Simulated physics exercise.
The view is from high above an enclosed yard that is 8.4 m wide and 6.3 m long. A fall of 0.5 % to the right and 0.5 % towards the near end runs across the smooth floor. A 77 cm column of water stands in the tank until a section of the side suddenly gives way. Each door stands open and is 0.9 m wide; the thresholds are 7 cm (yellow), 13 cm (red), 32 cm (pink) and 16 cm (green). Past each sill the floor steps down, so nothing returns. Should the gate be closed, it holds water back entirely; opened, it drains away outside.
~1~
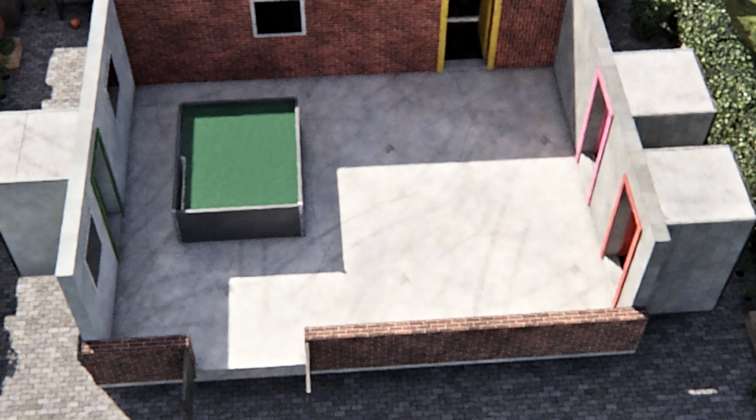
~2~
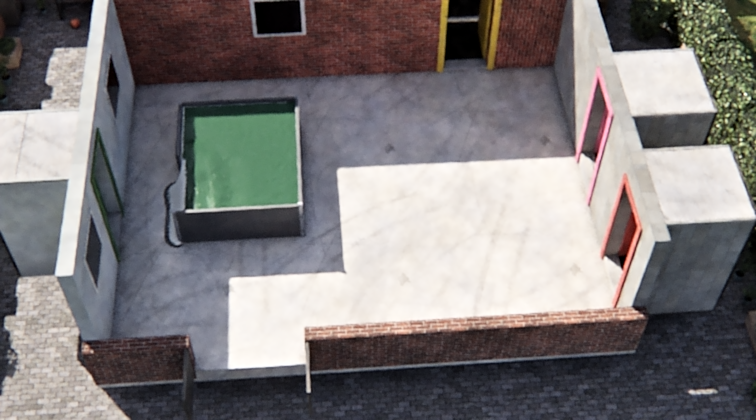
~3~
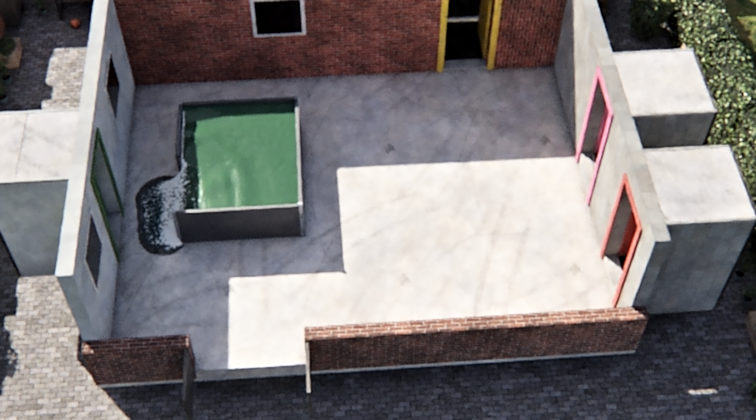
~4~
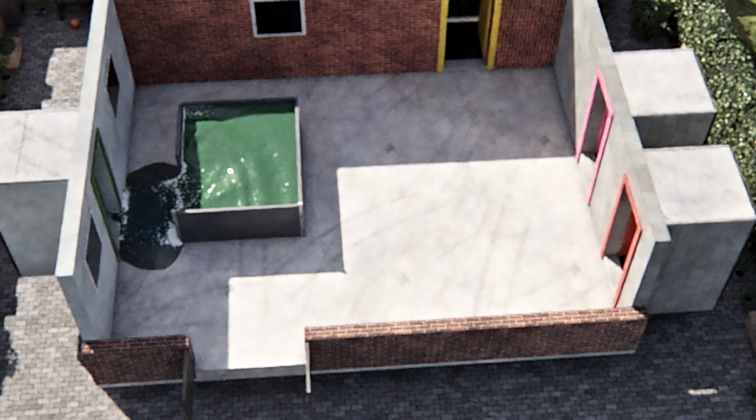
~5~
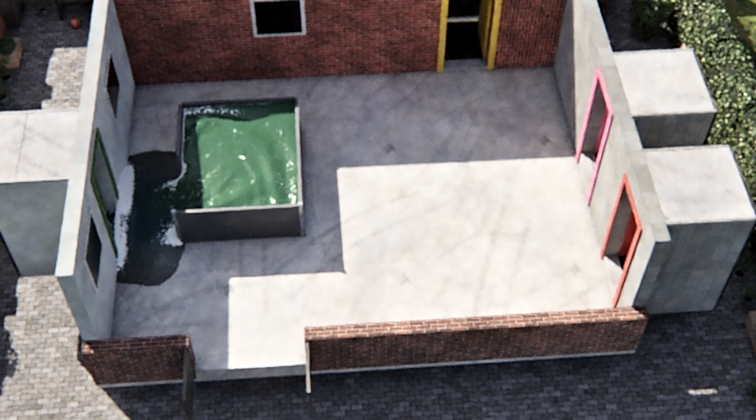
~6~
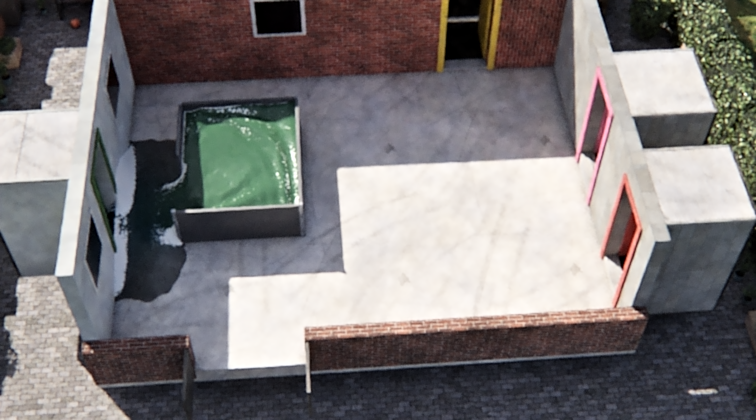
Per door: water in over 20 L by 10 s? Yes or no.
Yellow door no, red door no, pink door no, green door yes.
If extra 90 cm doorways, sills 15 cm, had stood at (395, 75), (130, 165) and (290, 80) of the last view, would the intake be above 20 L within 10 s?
In turn: Under, above, below.
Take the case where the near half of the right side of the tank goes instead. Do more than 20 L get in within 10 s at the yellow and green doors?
Lab note: Vs limit, yellow door limit exceeded; green door inside limit.
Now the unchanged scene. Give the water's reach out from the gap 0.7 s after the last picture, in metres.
Around 3.2 metres.
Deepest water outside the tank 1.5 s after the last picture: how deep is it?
It gets to some 46 cm.
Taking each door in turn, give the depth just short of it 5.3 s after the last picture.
In cm: Yellow 2, red 5, pink 0, green 21.
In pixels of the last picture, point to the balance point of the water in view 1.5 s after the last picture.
Around (210, 198).
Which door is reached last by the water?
Looks like the pink door.
Then, 0.7 s after the last picture water covers 15 % of the floor and is deepest (55 cm) near (134, 213); yellow door not reached, red door not reached, pink door not reached, green door 52 cm at the sill, 213 L in.
Then, 1.5 s after the last picture water covers 20 % of the floor and is deepest (46 cm) near (122, 229); yellow door not reached, red door not reached, pink door not reached, green door 45 cm at the sill, 449 L in.
Then, 2.8 s after the last picture water covers 40 % of the floor and is deepest (34 cm) near (122, 229); yellow door not reached, red door not reached, pink door not reached, green door 32 cm at the sill, 638 L in.
Then, 5.3 s after the last picture water covers 85 % of the floor and is deepest (22 cm) near (122, 229); yellow door 2 cm at the sill, 0 L in, red door 5 cm at the sill, 0 L in, pink door not reached, green door 21 cm at the sill, 752 L in.
Then, 9.3 s after the last picture water covers 95 % of the floor and is deepest (12 cm) near (109, 362); yellow door 3 cm at the sill, 0 L in, red door 11 cm at the sill, 0 L in, pink door 11 cm at the sill, 0 L in, green door 12 cm at the sill, 765 L in.
